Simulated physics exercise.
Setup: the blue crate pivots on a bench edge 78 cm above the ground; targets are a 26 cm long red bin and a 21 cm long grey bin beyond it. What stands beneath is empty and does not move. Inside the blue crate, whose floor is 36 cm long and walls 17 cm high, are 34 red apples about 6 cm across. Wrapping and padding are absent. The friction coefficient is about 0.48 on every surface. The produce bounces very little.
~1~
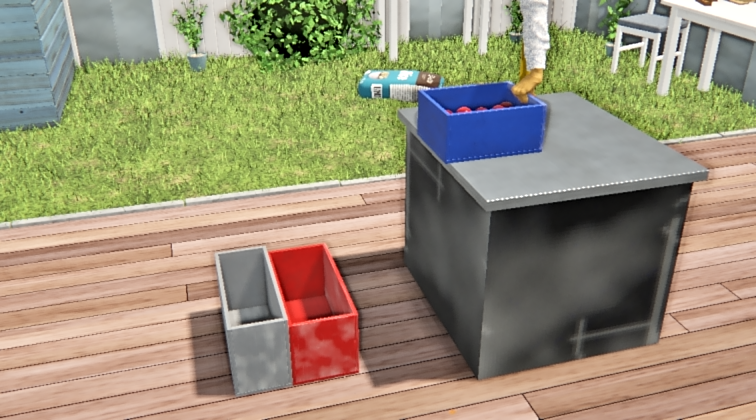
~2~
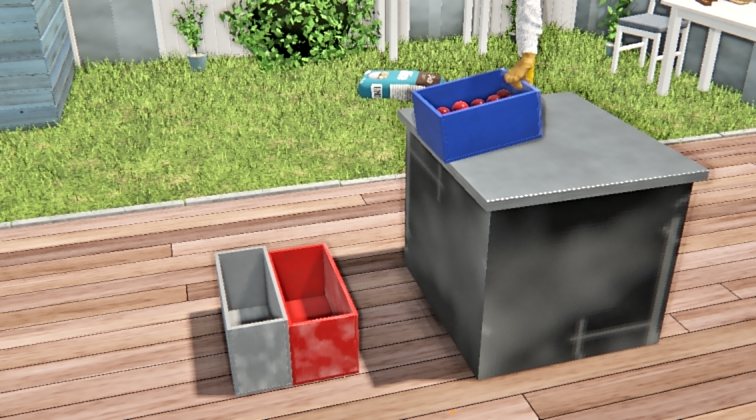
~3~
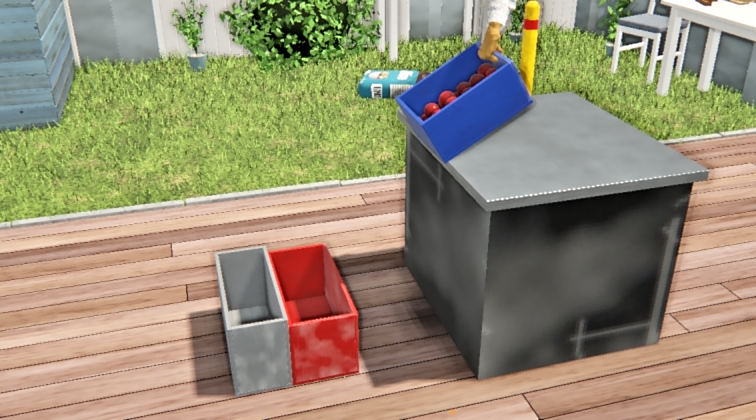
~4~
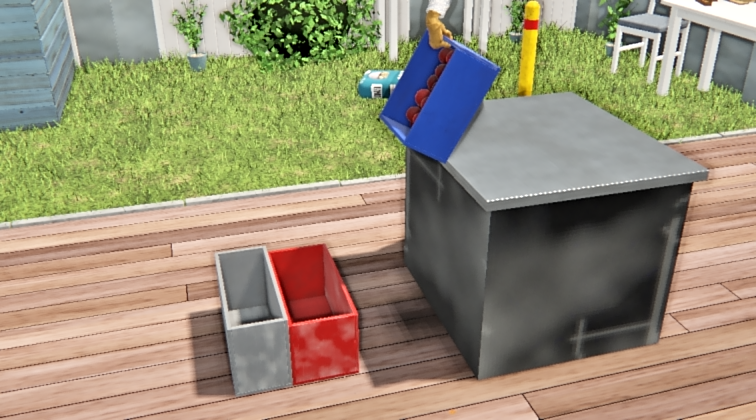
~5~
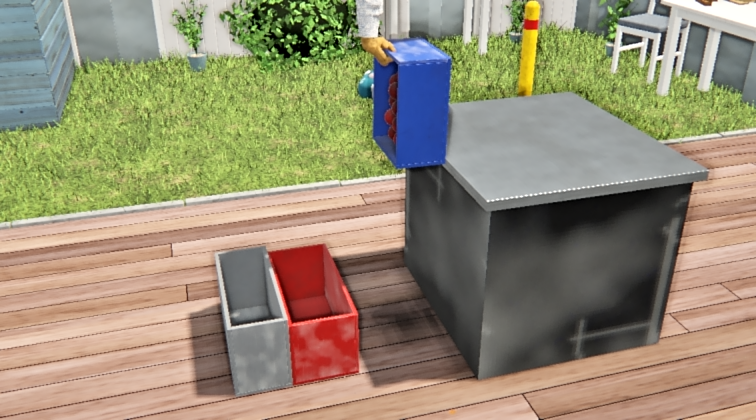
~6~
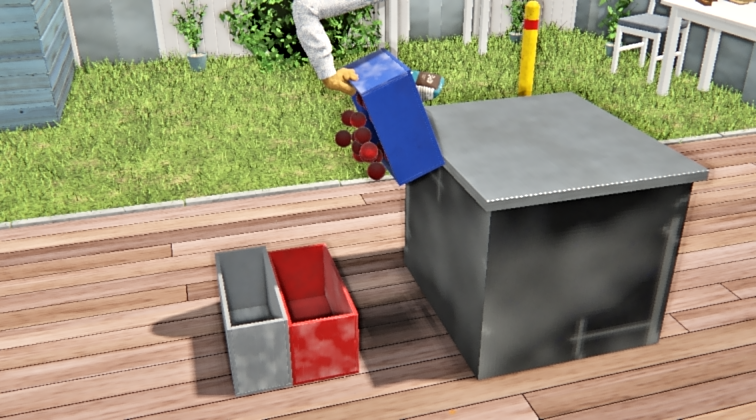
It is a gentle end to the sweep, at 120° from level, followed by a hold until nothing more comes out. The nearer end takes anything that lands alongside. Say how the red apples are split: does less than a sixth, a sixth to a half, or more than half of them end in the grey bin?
Going to be a small share, below a sixth.
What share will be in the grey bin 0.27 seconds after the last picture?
I'd put it near 0 in a hundred by then.
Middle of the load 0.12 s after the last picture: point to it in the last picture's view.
I'd say close to (358, 167).
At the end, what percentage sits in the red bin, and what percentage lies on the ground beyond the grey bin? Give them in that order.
Approx. 75 % / 0 %.
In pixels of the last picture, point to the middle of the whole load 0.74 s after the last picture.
Centre: Approx. (315, 324).
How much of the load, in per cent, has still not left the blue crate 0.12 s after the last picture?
I'd estimate close to 25 in a hundred.
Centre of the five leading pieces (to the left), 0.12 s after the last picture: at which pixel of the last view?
Around pixel (317, 203).
Then, 0.12 s after the last picture, tilt 120°; 8 still in the blue crate and 26 in the air.
Then, 0.27 s after the last picture, tilt 120°; 11 in the red bin and 23 in the air.
Then, 0.47 s after the last picture, tilt 120°; 20 in the red bin, 1 in the grey bin, 5 on the ground short of the red bin and 8 in the air.
When it is over (0.74 s after the last picture), 25 in the red bin, 1 in the grey bin and 8 on the ground short of the red bin. Asked share, 1 of 34, 3 per cent.
